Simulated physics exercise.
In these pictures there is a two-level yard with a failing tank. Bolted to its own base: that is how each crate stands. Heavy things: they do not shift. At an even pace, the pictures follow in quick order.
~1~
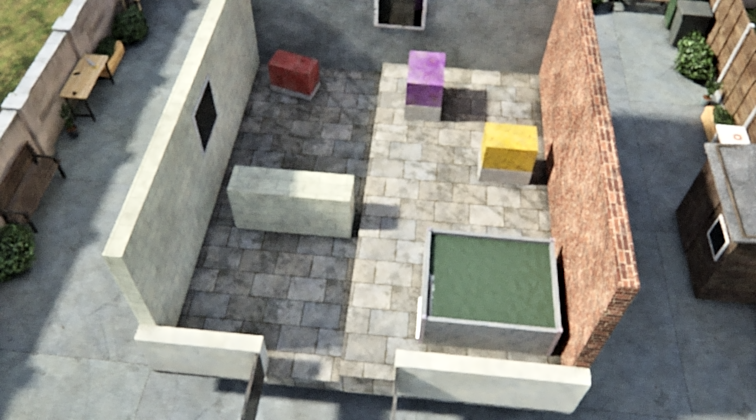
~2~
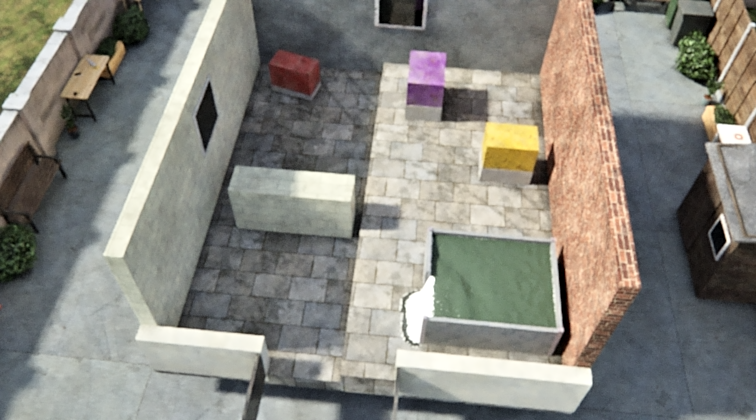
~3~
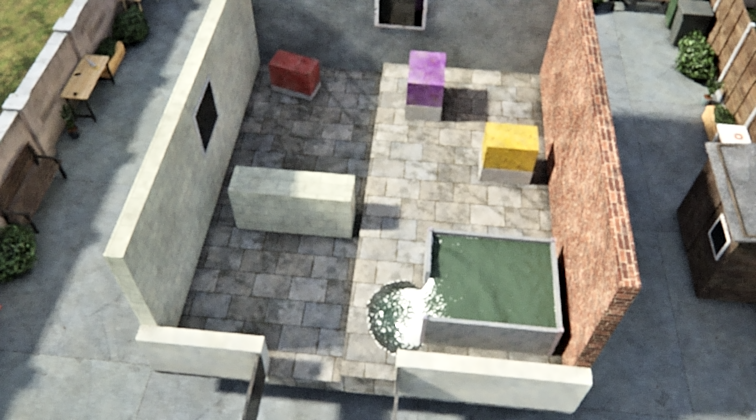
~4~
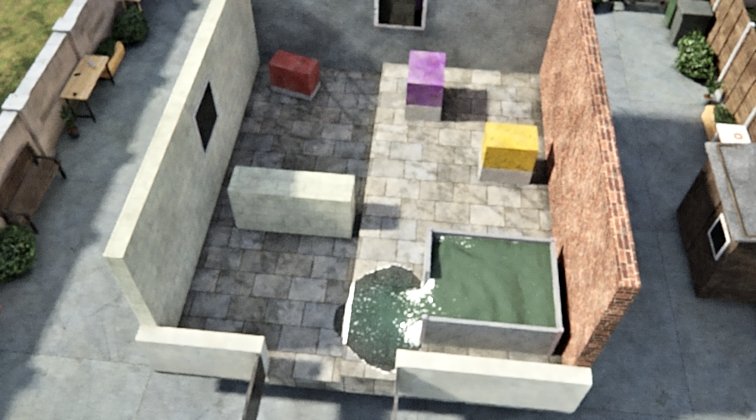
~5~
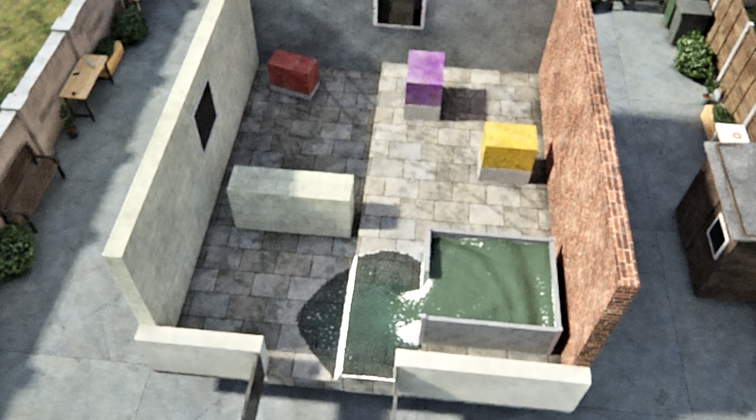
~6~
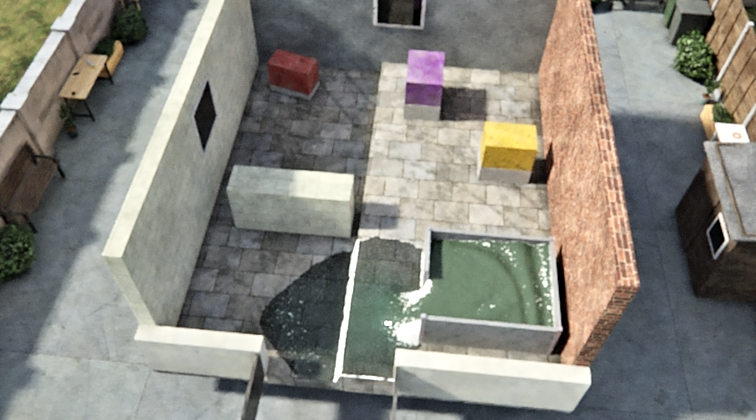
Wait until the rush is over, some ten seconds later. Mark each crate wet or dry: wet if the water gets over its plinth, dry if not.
Purple crate dry, yellow crate dry, red crate dry.
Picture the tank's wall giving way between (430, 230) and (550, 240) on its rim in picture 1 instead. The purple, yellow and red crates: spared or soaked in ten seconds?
Crate by crate: Purple - left alone; yellow - hit; red - hit.
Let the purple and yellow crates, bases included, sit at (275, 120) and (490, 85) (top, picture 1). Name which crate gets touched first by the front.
My guess is the purple one.
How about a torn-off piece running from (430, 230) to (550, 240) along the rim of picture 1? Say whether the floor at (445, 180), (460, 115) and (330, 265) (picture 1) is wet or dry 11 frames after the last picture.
Okay, the first is waterlogged, the next is waterlogged, and the last is left untouched.
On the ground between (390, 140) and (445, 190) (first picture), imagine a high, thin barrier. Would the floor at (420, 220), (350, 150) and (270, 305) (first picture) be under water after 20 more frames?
First unwetted, then unwetted, then inundated.
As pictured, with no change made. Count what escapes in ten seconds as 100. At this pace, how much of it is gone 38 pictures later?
It comes to around 65 per cent.
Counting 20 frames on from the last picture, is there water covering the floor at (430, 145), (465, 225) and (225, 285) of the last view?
Going through them one by one, the first is spared, the second spared and the third waterlogged.
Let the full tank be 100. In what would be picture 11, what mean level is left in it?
70 percent or so.
A moment on, water covers 25 % of the floor; the purple crate not reached, the yellow crate not reached, the red crate not reached.
Next, water covers 25 % of the floor; the purple crate not reached, the yellow crate not reached, the red crate not reached.
Then, water covers 35 % of the floor; the purple crate not reached, the yellow crate not reached, the red crate not reached.
Later, water covers 45 % of the floor; the purple crate not reached, the yellow crate not reached, the red crate water round its plinth.
In the end, water covers 50 % of the floor; the purple crate stayed above the water, the yellow crate stayed above the water, the red crate stayed above the water.
